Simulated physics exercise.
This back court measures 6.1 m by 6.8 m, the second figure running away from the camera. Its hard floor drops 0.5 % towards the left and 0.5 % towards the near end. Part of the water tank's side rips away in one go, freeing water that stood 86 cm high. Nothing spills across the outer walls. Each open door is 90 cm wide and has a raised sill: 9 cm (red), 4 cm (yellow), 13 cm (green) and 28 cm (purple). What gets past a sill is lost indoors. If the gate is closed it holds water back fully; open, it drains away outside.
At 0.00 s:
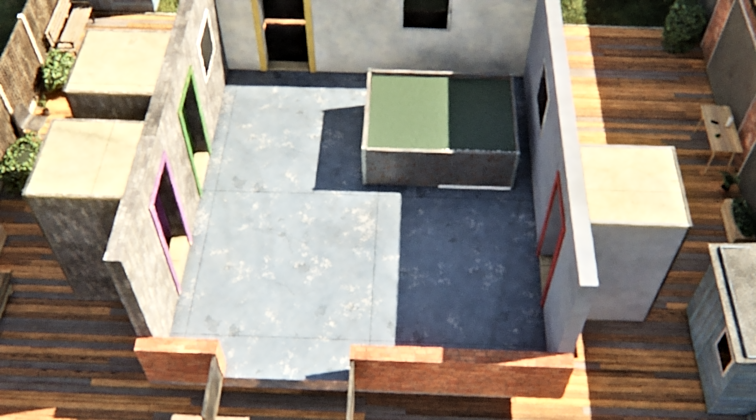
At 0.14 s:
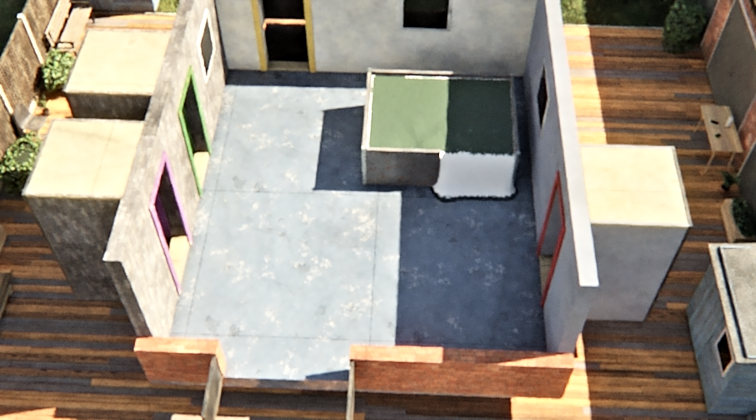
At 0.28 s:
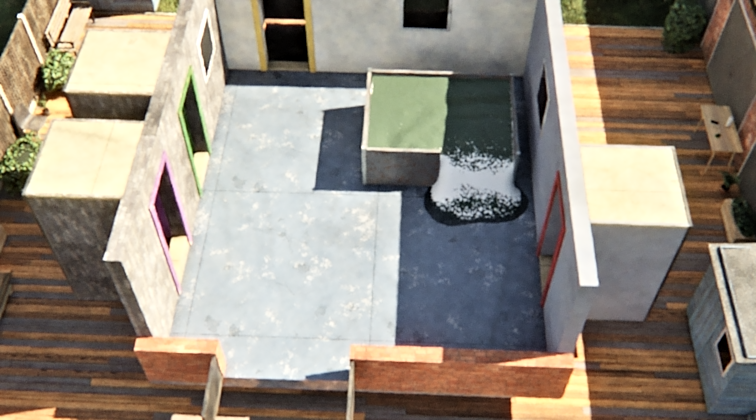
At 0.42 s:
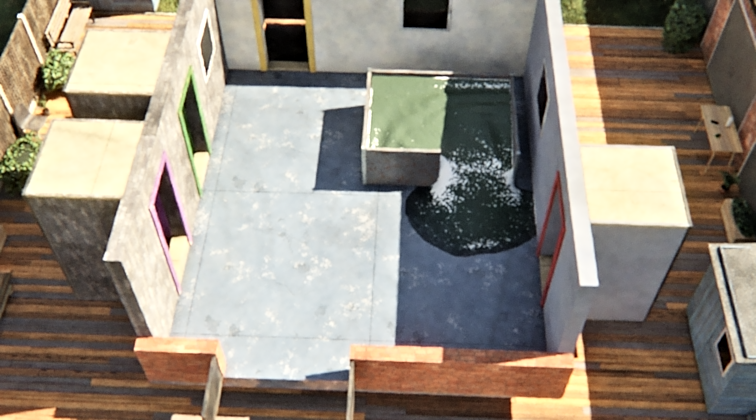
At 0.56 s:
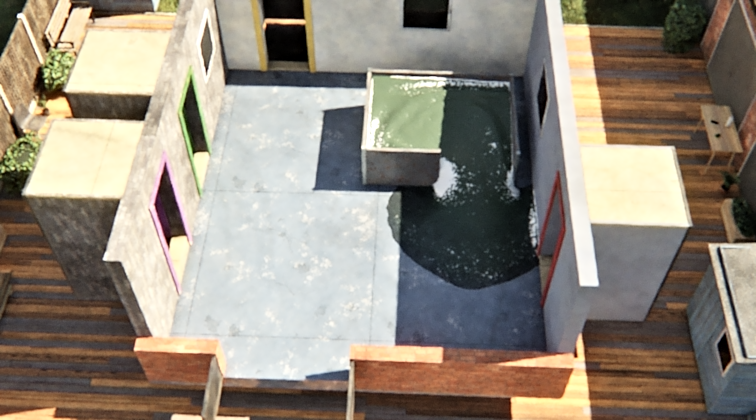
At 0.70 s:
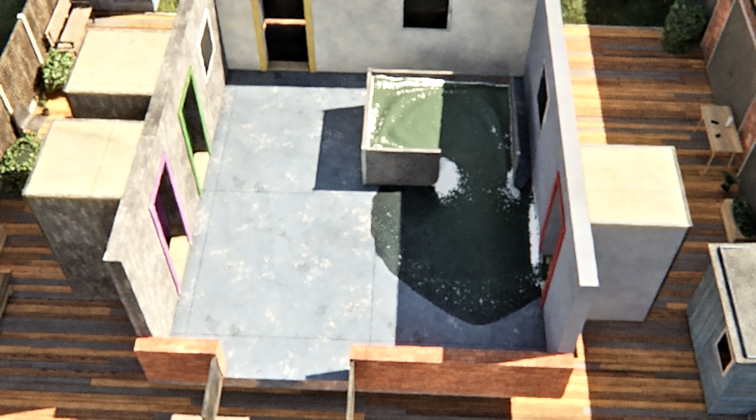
Dark green water burst out through the broken front right part of a tank in a walled yard, foaming at first, then spread in a widening pool across the grey floor towards the near wall.
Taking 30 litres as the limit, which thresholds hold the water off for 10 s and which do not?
The water let in: At the red door it exceeds the limit; at the yellow door it passes the limit; at the green door it stays under the limit; at the purple door it stays under the limit.
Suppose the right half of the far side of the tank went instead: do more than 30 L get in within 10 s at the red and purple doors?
Against that limit: Red under, purple below.
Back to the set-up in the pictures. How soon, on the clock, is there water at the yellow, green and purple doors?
Arrival: Yellow 5.5 s, green 4.0 s, purple 3.6 s.
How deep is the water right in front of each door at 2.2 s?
Depths in cm: Red 19, yellow 0, green 0, purple 0.
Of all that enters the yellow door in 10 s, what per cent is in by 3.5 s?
About 0 per cent.
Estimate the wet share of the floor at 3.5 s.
Near 50 per cent is wet.
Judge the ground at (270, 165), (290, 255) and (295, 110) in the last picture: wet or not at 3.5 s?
In that order: Dry, flooded, still dry.
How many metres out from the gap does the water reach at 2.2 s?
About 5.0 m.
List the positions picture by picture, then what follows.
In the first frame, the water tank at (440, 113) is whole and still, 86 cm deep.
In the second frame, water pours out at (475, 175) and has run 0.8 m, to (515, 190); typically 10 cm deep outside, 86 cm at the water tank's back.
In the third frame, the front is at (440, 219), 1.0 m from the gap at (475, 176); 1.2 m2 of floor is under water; 86 cm left at the back of the water tank.
In the fourth frame, the front is at (458, 253), 1.6 m from the gap at (475, 177); 2.7 m2 of floor is under water; 83 cm left at the back of the water tank.
In the fifth frame, the front is at (465, 285), 2.2 m from the gap at (475, 177); 4.5 m2 of floor is under water; 76 cm left at the back of the water tank.
In the sixth frame, water pours out at (475, 177) and has run 2.9 m, to (484, 319); typically 7 cm deep outside, 72 cm at the water tank's back.
After 1.4 s water covers 30 % of the floor and is deepest (61 cm) near (540, 375); red door 23 cm at the sill, 12 L in, yellow door not reached, green door not reached, purple door not reached.
After 2.2 s water covers 35 % of the floor and is deepest (58 cm) near (528, 374); red door 19 cm at the sill, 56 L in, yellow door not reached, green door not reached, purple door not reached.
After 3.5 s water covers 50 % of the floor and is deepest (38 cm) near (167, 350); red door 14 cm at the sill, 93 L in, yellow door not reached, green door not reached, purple door not reached.
After 6.0 s water covers 80 % of the floor and is deepest (24 cm) near (165, 360); red door 16 cm at the sill, 162 L in, yellow door 7 cm at the sill, 1 L in, green door 11 cm at the sill, 0 L in, purple door 21 cm at the sill, 1 L in.
After 10.0 s water covers 95 % of the floor and is deepest (16 cm) near (165, 360); red door 10 cm at the sill, 194 L in, yellow door 13 cm at the sill, 154 L in, green door 8 cm at the sill, 0 L in, purple door 13 cm at the sill, 1 L in.
